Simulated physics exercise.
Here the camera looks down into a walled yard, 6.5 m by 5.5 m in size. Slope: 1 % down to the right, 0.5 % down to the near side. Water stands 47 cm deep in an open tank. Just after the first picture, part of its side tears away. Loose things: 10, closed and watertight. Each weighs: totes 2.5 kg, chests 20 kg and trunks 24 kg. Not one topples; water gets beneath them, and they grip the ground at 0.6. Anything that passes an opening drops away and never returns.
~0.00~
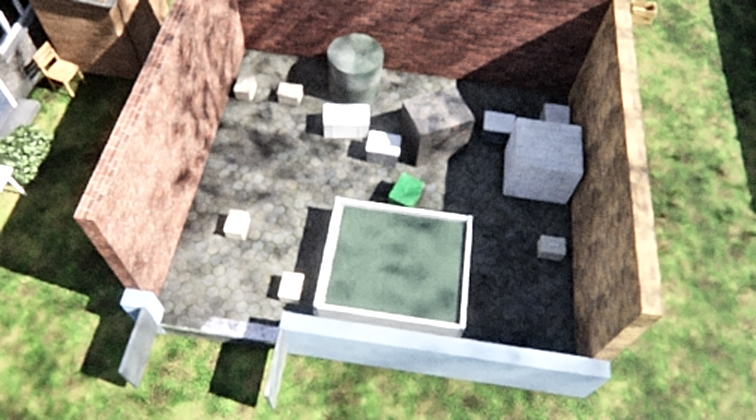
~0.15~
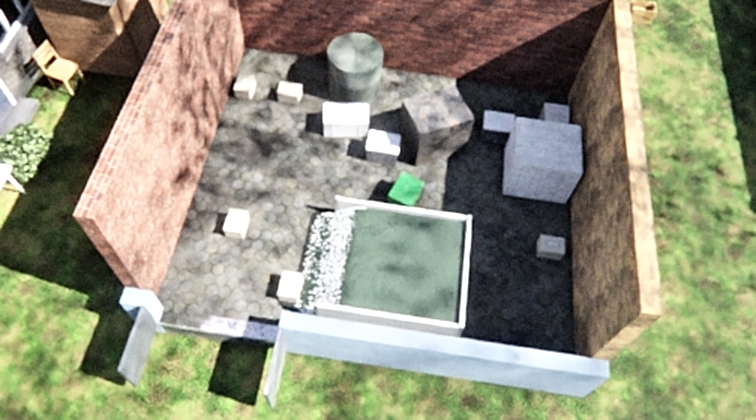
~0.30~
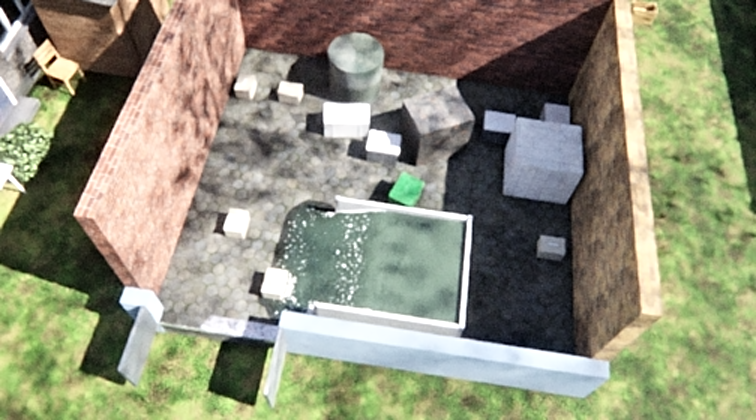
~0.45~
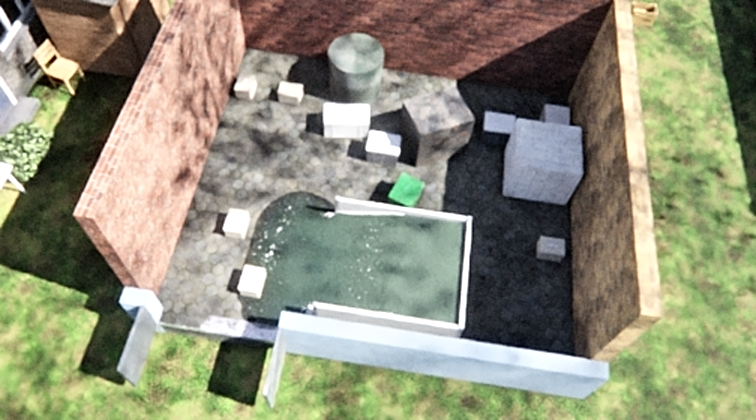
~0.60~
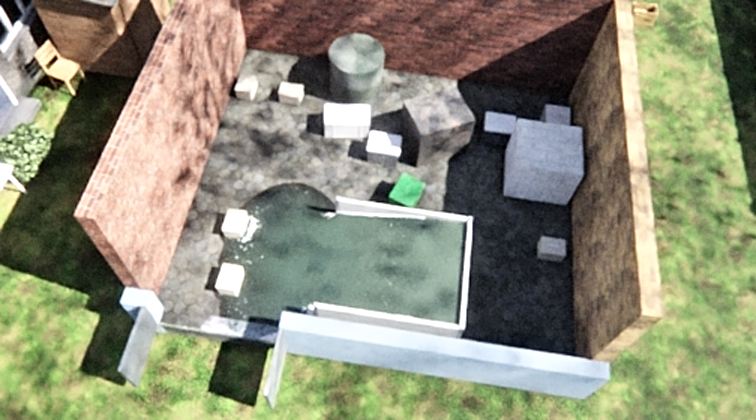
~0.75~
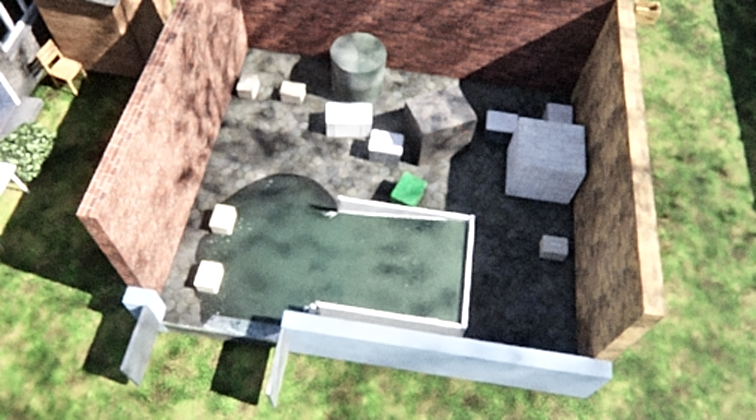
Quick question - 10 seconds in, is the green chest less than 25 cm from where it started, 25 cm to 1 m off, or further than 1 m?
It comes to rest near its start.
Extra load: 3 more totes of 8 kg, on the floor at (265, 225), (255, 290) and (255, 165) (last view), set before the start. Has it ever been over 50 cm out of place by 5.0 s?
So that's beyond the threshold, beyond the threshold and beyond the threshold, in that sequence.
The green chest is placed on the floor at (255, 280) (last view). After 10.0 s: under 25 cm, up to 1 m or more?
It travels far.
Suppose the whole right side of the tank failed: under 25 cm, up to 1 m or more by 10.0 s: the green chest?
If that happened, the green chest winds up well away.
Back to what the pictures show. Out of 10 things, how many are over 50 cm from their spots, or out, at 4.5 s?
The count is 4.
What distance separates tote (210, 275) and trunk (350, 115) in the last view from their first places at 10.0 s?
First one gone out, then 30 cm for the second.
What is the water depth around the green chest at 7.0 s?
I'd put it at about 2 cm.
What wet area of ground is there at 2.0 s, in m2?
I'd estimate close to 13 m2.
After 2.0 s the green chest is near (409, 189), 0.0 m from its start, aground; 0 of 10 are out; 2 afloat.
After 4.5 s the green chest is near (409, 189), 0.0 m from its start, aground; 1 of 10 are out; 3 afloat.
After 7.0 s the green chest is near (409, 189), 0.0 m from its start, aground; 1 of 10 are out; 3 afloat.
After 10.0 s the green chest is near (409, 189), 0.0 m from its start, aground; 1 of 10 are out; 3 afloat.
